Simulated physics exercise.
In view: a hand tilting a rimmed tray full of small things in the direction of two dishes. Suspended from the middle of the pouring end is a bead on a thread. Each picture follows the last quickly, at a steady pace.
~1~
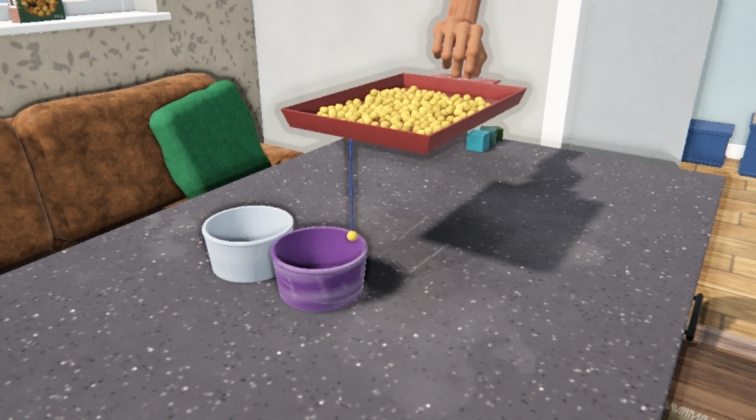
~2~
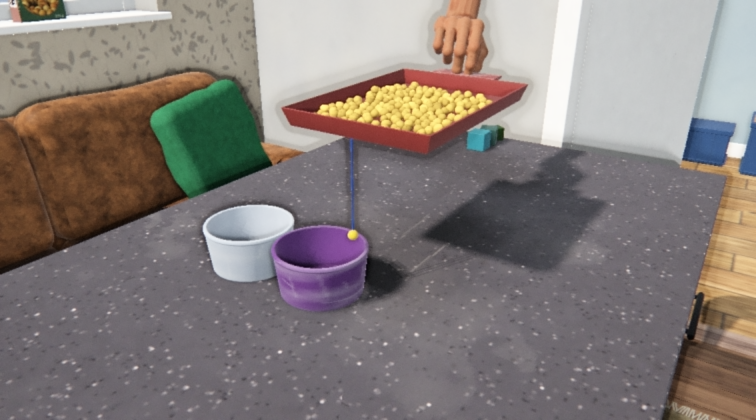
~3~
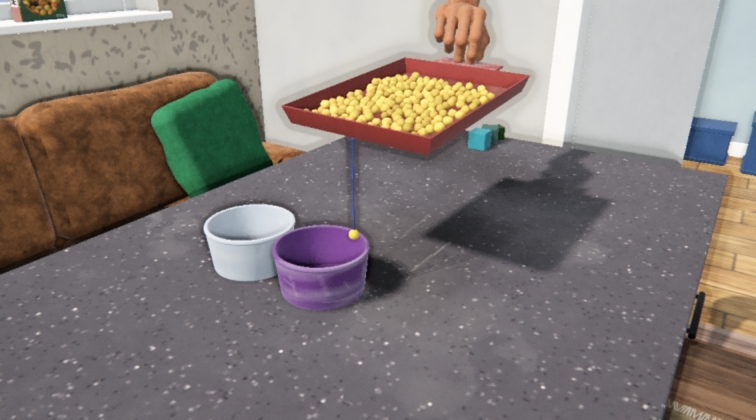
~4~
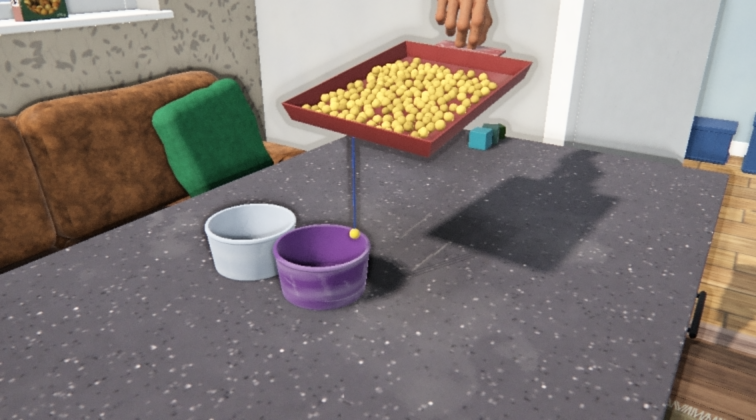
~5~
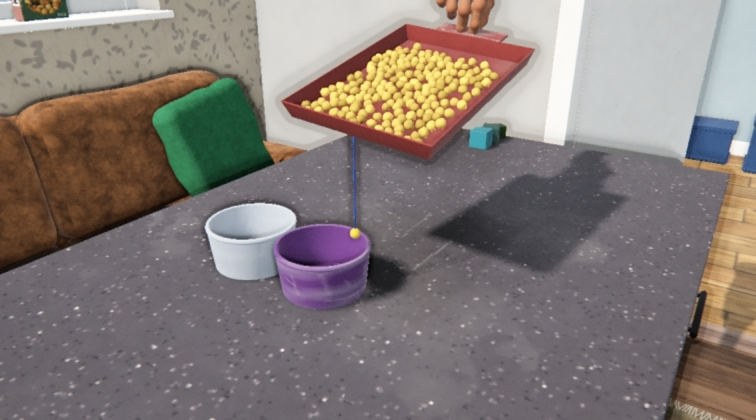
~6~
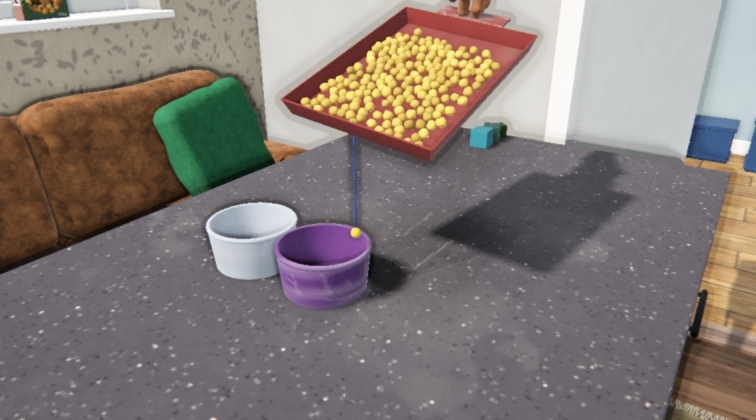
In this clip, a hand holds a red tray of small yellow balls above a dark speckled table with a white bowl and a purple bowl, then raises the far end, tilting the tray increasingly steeply as the balls spread out.
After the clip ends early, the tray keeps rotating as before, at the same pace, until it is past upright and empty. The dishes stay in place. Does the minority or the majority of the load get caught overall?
Most of the load will miss the dishes.
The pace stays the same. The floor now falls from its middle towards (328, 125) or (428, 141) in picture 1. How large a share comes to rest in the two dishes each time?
In order, some 70 % and some 0 %.
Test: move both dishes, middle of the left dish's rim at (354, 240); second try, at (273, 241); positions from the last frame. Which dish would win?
Well, the right-side one at the first spot and the right-side one at the second.
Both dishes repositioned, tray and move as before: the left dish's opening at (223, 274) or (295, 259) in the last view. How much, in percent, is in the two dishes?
10 % and 70 %.
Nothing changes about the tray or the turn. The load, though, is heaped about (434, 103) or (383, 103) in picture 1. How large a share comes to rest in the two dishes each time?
In order, 0 % then 0 %.
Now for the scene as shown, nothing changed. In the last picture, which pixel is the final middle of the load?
I'd say the middle ends up at about (399, 340).
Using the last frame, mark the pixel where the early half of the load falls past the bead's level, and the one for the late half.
I'd say close to (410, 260) at first and close to (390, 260) later on.
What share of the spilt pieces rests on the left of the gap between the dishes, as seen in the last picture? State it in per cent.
Roughly 10 percent.
Soon after the last picture, tray tipped steeply; nearly all on the tray; a stray few in the air.
A little later, tray tipped right over; about half on the tray; a small part outside both; about a third in the air.
Later still, tray tipped past a quarter turn; a stray few in the right dish; nearly all outside both.
At rest, tray tipped past a quarter turn; a stray few in the right dish; none in the left dish; nearly all outside both.
